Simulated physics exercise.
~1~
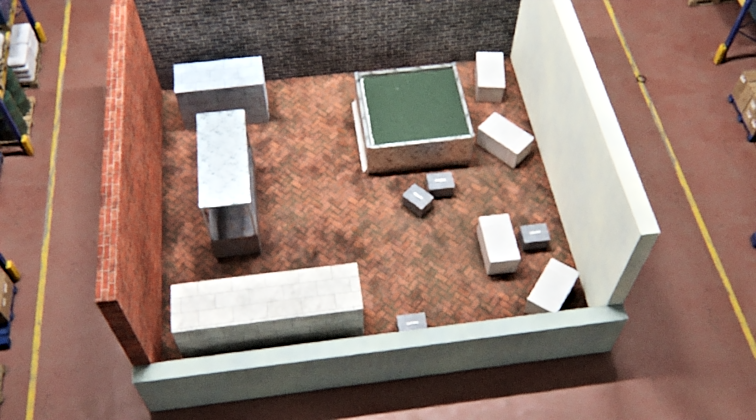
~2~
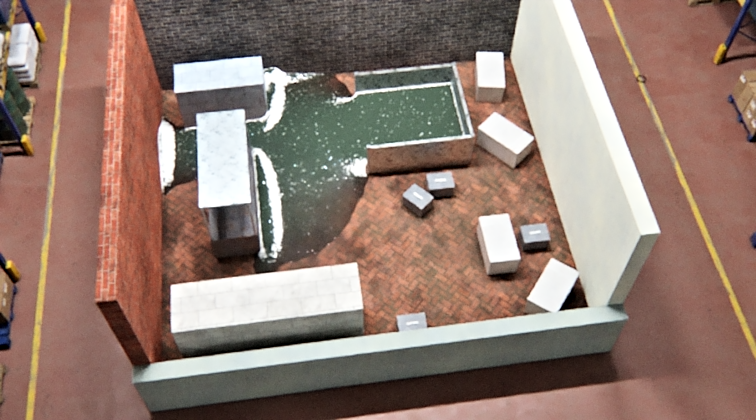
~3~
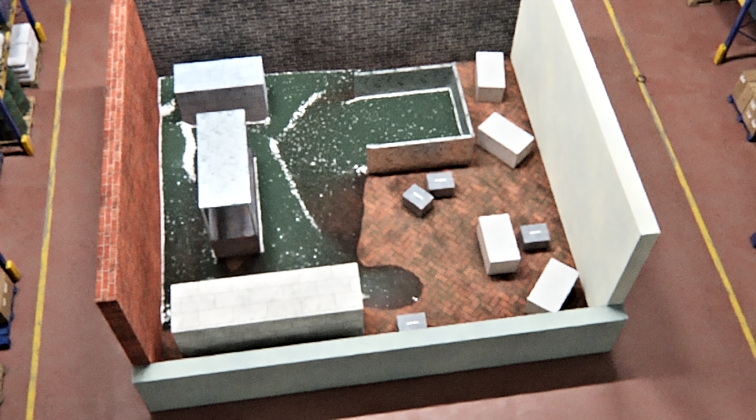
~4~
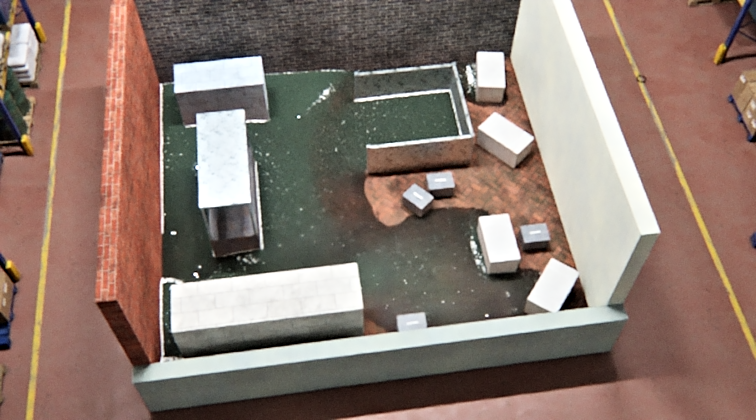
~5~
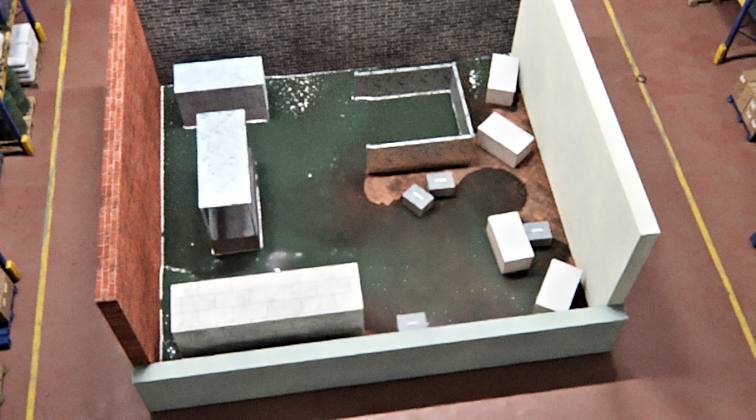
Dark green water spilled from the left side of a brick-walled tank, surged around the big pale blocks and spread across most of the walled brick floor, until a few white boxes on the right had shifted slightly, all still upright.
